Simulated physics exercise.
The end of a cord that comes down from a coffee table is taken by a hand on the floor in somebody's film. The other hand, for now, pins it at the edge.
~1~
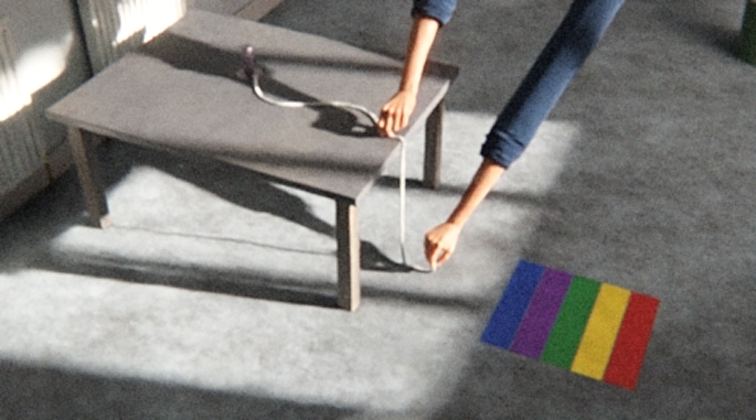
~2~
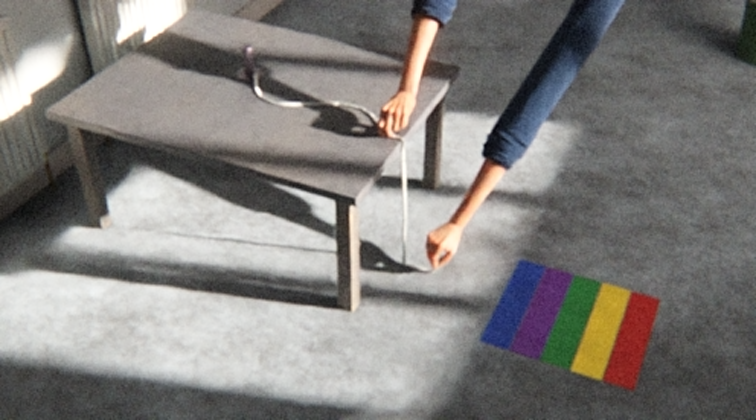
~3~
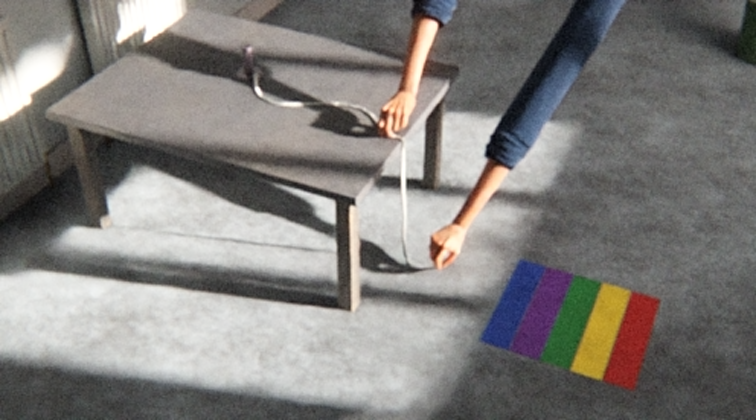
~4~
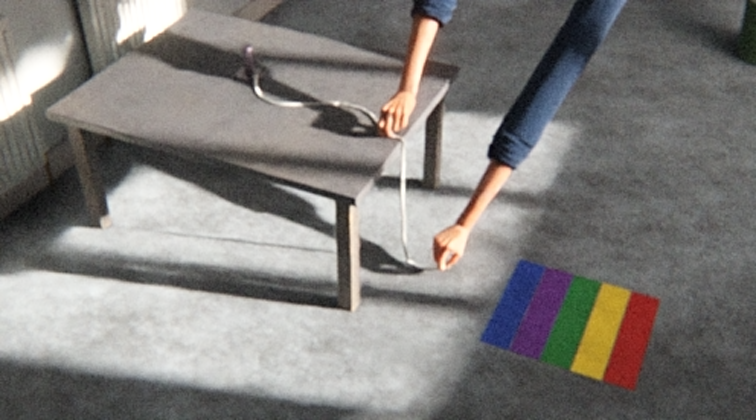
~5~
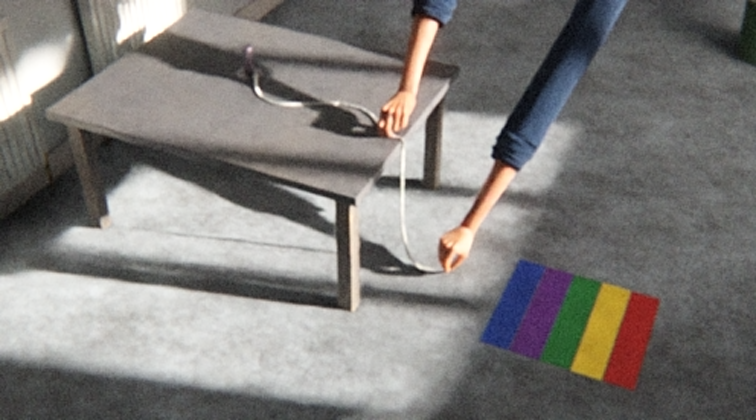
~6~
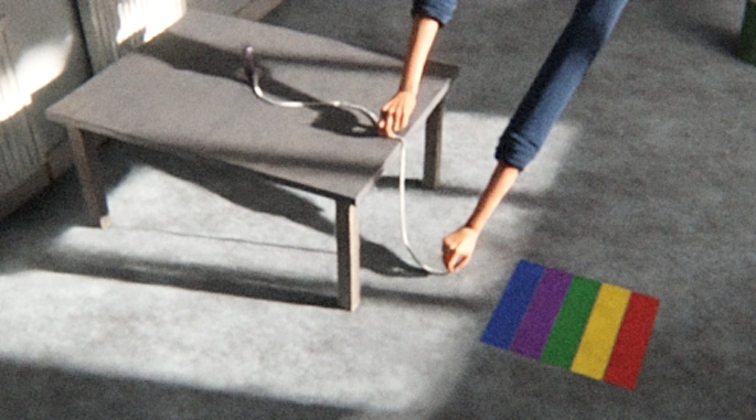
A hand near the floor drew the end of a pale cord slightly to the right, toward the viewer's side of a striped colored patch, while another hand pinned it at the table's edge.
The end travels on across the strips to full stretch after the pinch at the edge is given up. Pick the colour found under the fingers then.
Green is under them.
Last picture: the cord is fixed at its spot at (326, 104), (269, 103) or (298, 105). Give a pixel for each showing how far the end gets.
The pixel places are (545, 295), (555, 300) and (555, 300), one per try.
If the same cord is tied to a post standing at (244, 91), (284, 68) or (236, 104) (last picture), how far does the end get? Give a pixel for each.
Places per try: (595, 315); (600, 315); (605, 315).
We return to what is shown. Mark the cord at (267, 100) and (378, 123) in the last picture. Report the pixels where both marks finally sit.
First one: (296, 91); second one: (404, 135).
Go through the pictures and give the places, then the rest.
In the first frame, end (435, 264); blue (501, 330); purple (531, 339); green (561, 349); yellow (592, 358); red (624, 368).
In the second frame, end (438, 265); cord through (257, 90) (304, 105) (366, 112) (402, 142) (404, 197) (404, 250).
In the third frame, end (441, 266).
In the fourth frame, end (444, 267); cord through (257, 90) (304, 105) (366, 112) (402, 142) (402, 197) (406, 250).
In the fifth frame, end (450, 269).
In the sixth frame, end (453, 270); cord through (257, 90) (304, 105) (366, 112) (402, 142) (402, 196) (410, 251).
A little later, end near (521, 290); over blue.
Next, end near (556, 300); over purple.
When it is tight, end near (576, 307); over green. The green one.
